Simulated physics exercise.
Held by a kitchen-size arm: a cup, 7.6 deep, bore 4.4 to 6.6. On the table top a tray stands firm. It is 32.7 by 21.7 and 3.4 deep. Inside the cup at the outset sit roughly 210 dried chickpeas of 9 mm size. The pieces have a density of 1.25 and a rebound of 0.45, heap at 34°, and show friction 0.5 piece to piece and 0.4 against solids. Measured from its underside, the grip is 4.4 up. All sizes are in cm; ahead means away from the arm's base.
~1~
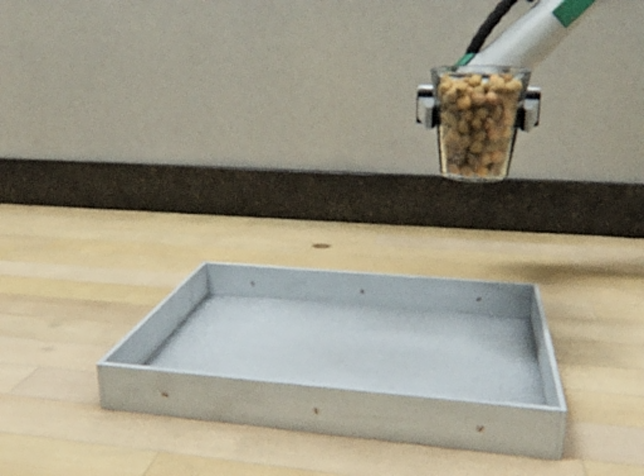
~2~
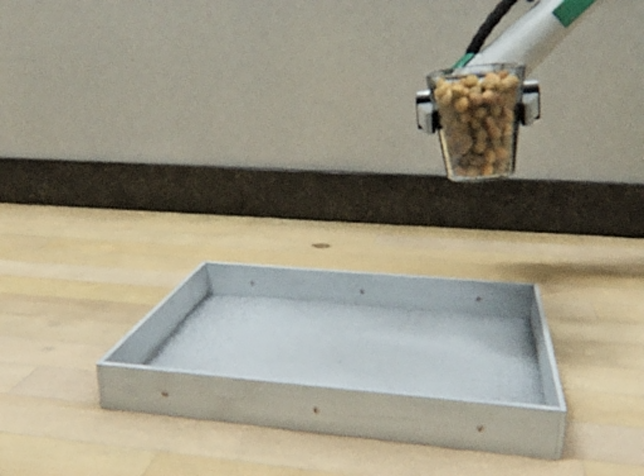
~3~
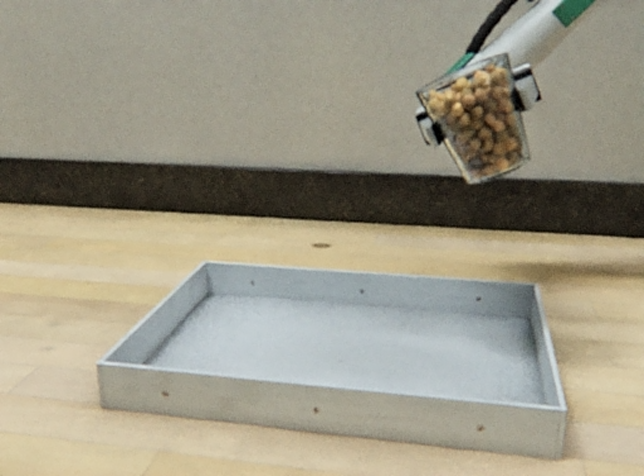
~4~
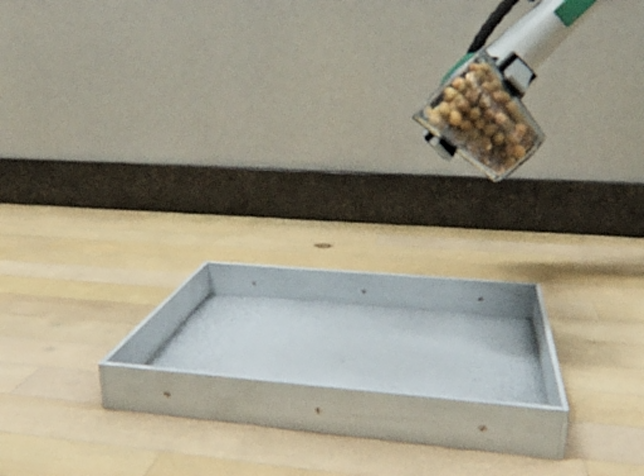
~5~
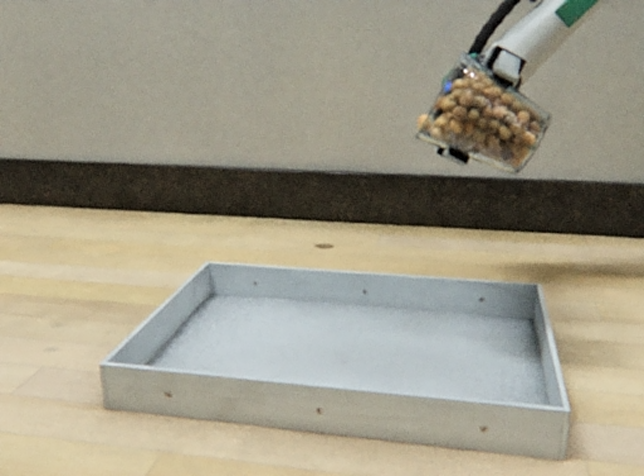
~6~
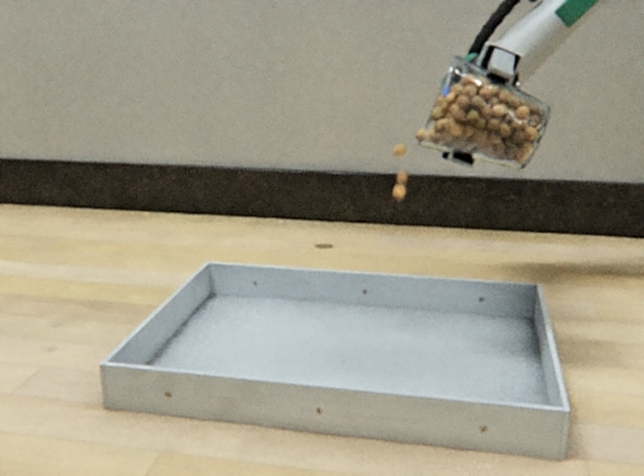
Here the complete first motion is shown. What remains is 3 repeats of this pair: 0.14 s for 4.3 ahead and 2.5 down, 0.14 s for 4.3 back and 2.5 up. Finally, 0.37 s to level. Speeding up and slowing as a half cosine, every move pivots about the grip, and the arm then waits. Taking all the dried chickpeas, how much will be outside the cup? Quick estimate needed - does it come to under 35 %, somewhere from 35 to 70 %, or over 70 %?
It comes to somewhere from 35 to 70 %.
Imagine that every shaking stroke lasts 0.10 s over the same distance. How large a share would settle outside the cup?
Estimate for that case: 65 %.
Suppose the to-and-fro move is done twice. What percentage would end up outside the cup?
Approx. 45 per cent.
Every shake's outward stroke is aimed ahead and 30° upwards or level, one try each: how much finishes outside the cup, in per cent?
90 and 80 %.
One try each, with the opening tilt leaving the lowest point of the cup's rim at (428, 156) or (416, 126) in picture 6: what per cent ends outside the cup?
The first try gives around 95 percent and the second around 20 percent.
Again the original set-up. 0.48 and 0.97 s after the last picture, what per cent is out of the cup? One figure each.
Roughly 30, then 50.
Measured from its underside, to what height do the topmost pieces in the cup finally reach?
Some 6.0 cm.
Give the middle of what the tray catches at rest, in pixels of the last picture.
(327, 351).
Then, 0.48 s after the last picture, tilted 70° forward, highest piece 20 above the table; 143 in the cup, 55 in the tray, 12 in flight or on a rim.
Then, 0.97 s after the last picture, tilted 51° forward, highest piece 21 above the table; 106 in the tray, 102 in the cup, 2 in flight or on a rim.
Then, 1.41 s after the last picture, level, highest piece 22 above the table; 108 in the tray, 102 in the cup.
Then, 2.46 s after the last picture, level, highest piece 22 above the table; 108 in the tray, 102 in the cup.
Final count, 108 in the tray, 102 in the cup. That is 51 % outside the cup.
